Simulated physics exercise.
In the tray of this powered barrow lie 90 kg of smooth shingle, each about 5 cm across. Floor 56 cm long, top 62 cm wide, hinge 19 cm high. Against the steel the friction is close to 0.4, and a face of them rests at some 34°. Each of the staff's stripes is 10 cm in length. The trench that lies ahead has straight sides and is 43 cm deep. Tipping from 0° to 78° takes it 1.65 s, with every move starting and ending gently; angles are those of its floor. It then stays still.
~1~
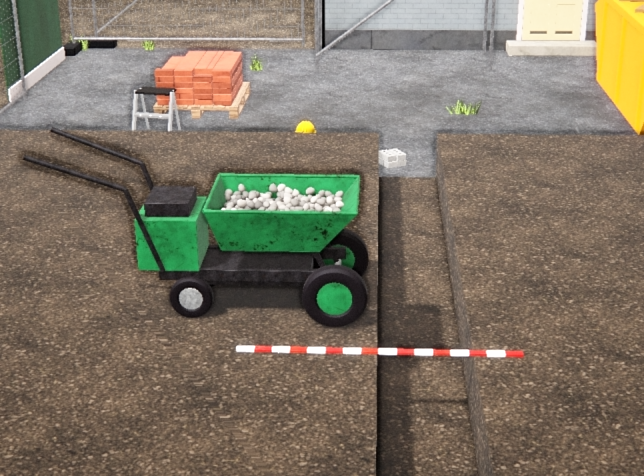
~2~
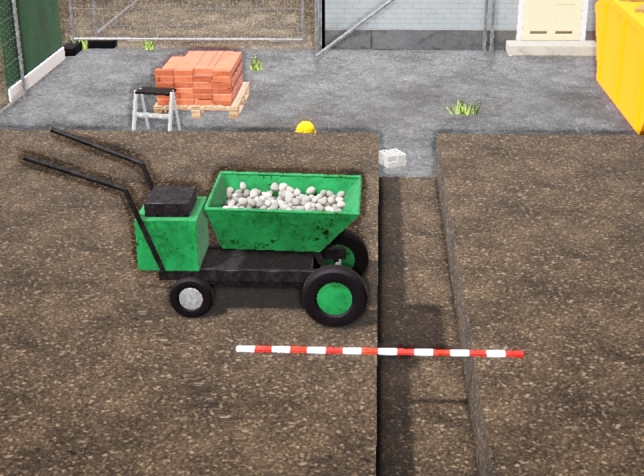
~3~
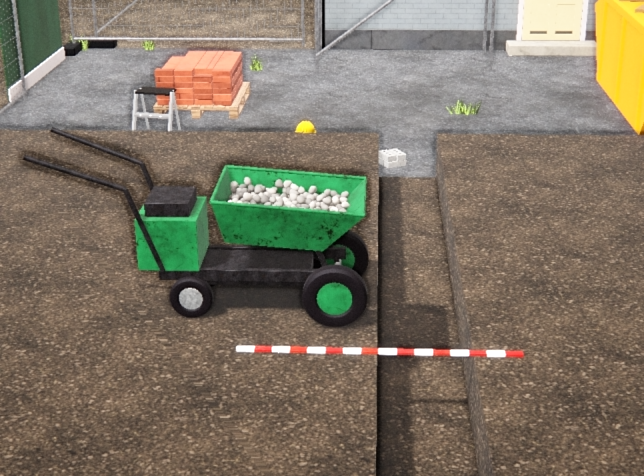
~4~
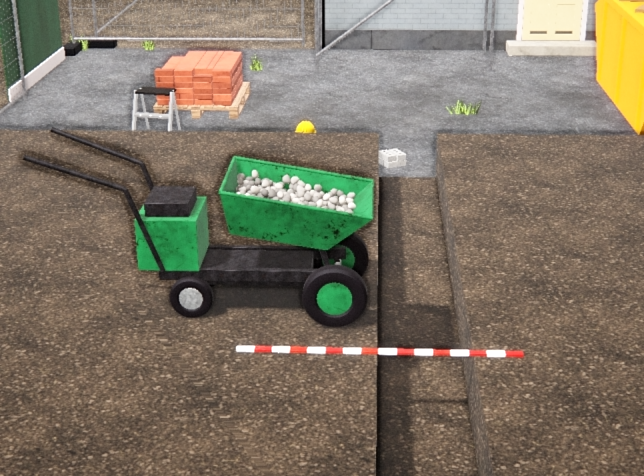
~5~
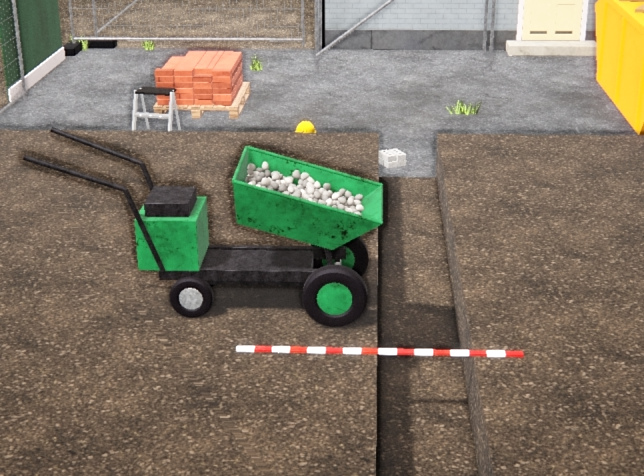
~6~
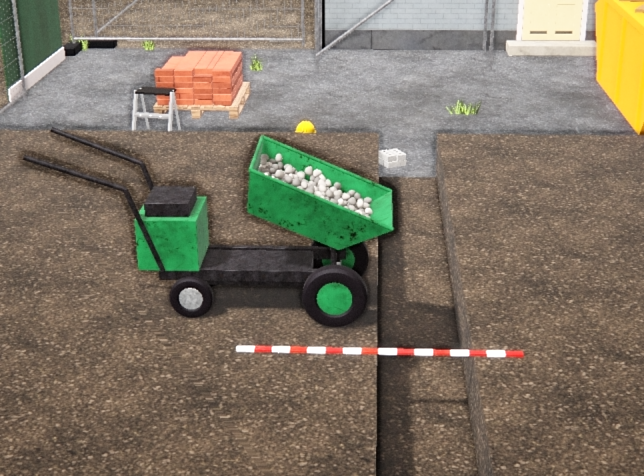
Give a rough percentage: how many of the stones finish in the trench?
63 %.
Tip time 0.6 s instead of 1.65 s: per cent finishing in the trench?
Around 40 per cent would end in the trench.
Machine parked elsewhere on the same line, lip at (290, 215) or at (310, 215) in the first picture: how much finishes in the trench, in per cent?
Near 100 then near 100 percent.
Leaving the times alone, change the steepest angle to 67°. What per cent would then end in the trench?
Roughly 65%.
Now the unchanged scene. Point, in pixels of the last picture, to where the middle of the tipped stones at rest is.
The tipped stones centre close to (453, 359).
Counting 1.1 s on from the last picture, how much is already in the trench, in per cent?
50 per cent, give or take.
Then, 0.6 s after the last picture the floor is at 66°, 97 % in the tray, 3 % in the trench; the foremost stones are at (448, 275).
Then, 1.1 s after the last picture the floor is at 78°, 15 % in the tray, 51 % in the trench, 34 % past the trench; the foremost stones are at (557, 305).
Then, 1.5 s after the last picture the floor is at 78°, 0 % in the tray, 62 % in the trench, 38 % past the trench; the foremost stones are at (612, 311).
Then, 3.5 s after the last picture the floor is at 78°, 0 % in the tray, 63 % in the trench, 37 % past the trench; the foremost stones are at (635, 312).
